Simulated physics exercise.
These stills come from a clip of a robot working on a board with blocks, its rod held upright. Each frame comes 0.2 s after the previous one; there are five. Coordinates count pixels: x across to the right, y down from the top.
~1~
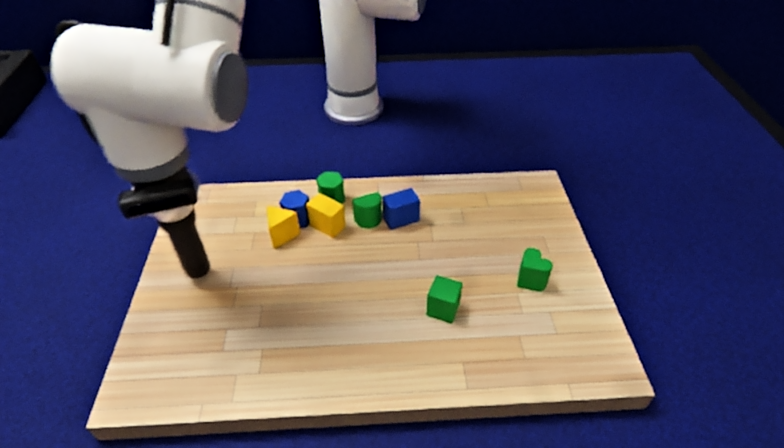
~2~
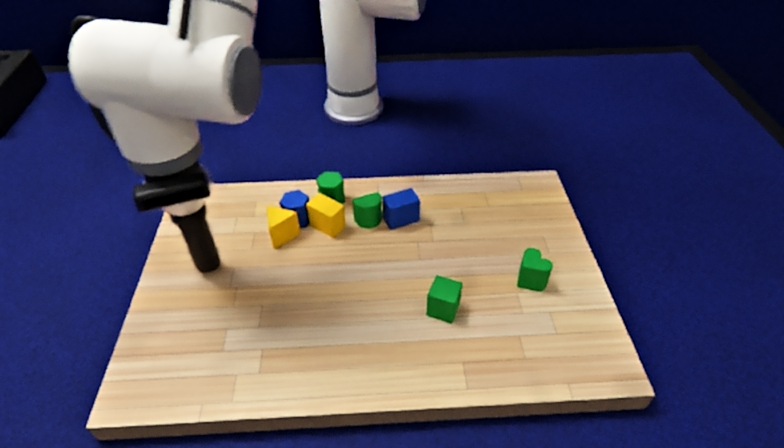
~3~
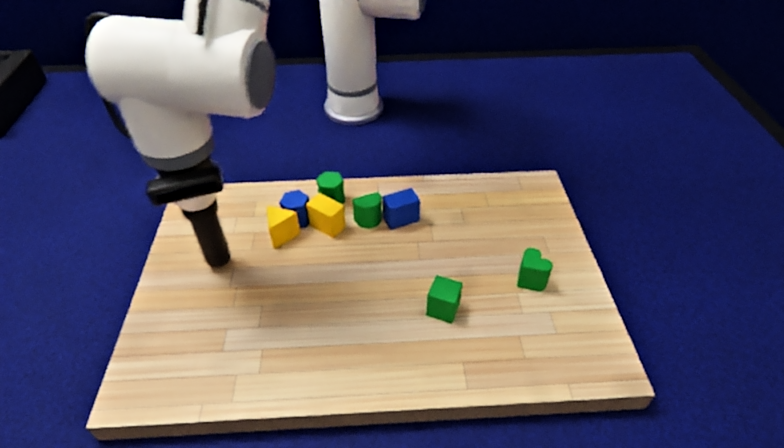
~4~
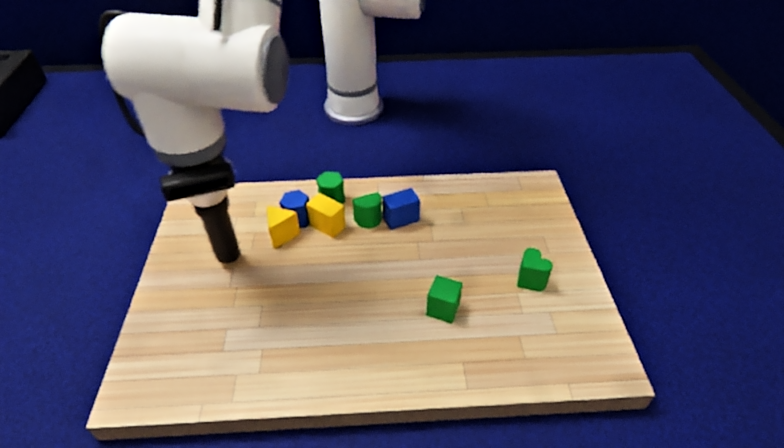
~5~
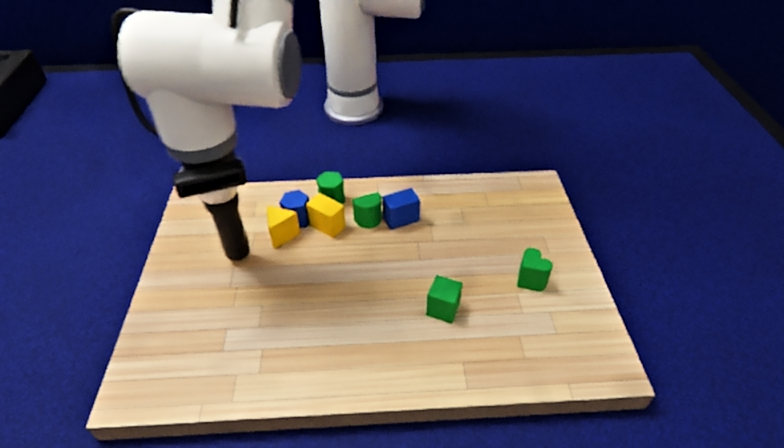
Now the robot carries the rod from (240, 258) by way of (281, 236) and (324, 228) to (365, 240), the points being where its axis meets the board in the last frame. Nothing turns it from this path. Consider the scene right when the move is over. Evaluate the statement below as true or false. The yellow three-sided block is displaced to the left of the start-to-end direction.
True - the claim holds.
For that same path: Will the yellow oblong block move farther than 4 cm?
Yes - that is the case.
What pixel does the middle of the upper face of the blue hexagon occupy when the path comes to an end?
The middle of its top is at (307, 183).
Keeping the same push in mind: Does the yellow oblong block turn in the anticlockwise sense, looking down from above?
No, that is not what happens.
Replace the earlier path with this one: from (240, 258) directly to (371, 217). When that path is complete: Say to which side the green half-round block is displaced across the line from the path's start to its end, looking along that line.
Facing from start to end, it will go to the left.
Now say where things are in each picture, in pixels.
In the first frame, lower end of the rod at (198, 270), tops of blocks, yellow three-sided block at (278, 215), blue hexagon at (294, 199), yellow oblong block at (325, 204), green half-round block at (368, 200).
In the second frame, rod at (208, 264), blocks as before.
In the third frame, rod at (219, 259), blocks as before.
In the fourth frame, rod at (228, 255), blocks as before.
In the fifth frame, rod at (238, 252), yellow three-sided block at (278, 215), blue hexagon at (294, 199), yellow oblong block at (325, 204), green half-round block at (368, 200).
What follows on the original path. One third of the way, rod at (280, 230); yellow three-sided block at (299, 208); blue hexagon at (301, 192), turned 35° anticlockwise; yellow oblong block at (329, 202), turned 15° clockwise.
Two thirds of the way, rod at (324, 222); yellow three-sided block at (334, 193), turned 35° anticlockwise; blue hexagon at (307, 183), turned 60° anticlockwise; yellow oblong block at (354, 195), turned 65° clockwise; green half-round block at (379, 198), turned 15° anticlockwise.
At the end, rod at (365, 234); yellow three-sided block at (336, 191), turned 40° anticlockwise; blue hexagon at (307, 183), turned 60° anticlockwise; yellow oblong block at (362, 196), turned 25° clockwise; green half-round block at (391, 193), turned 25° anticlockwise.
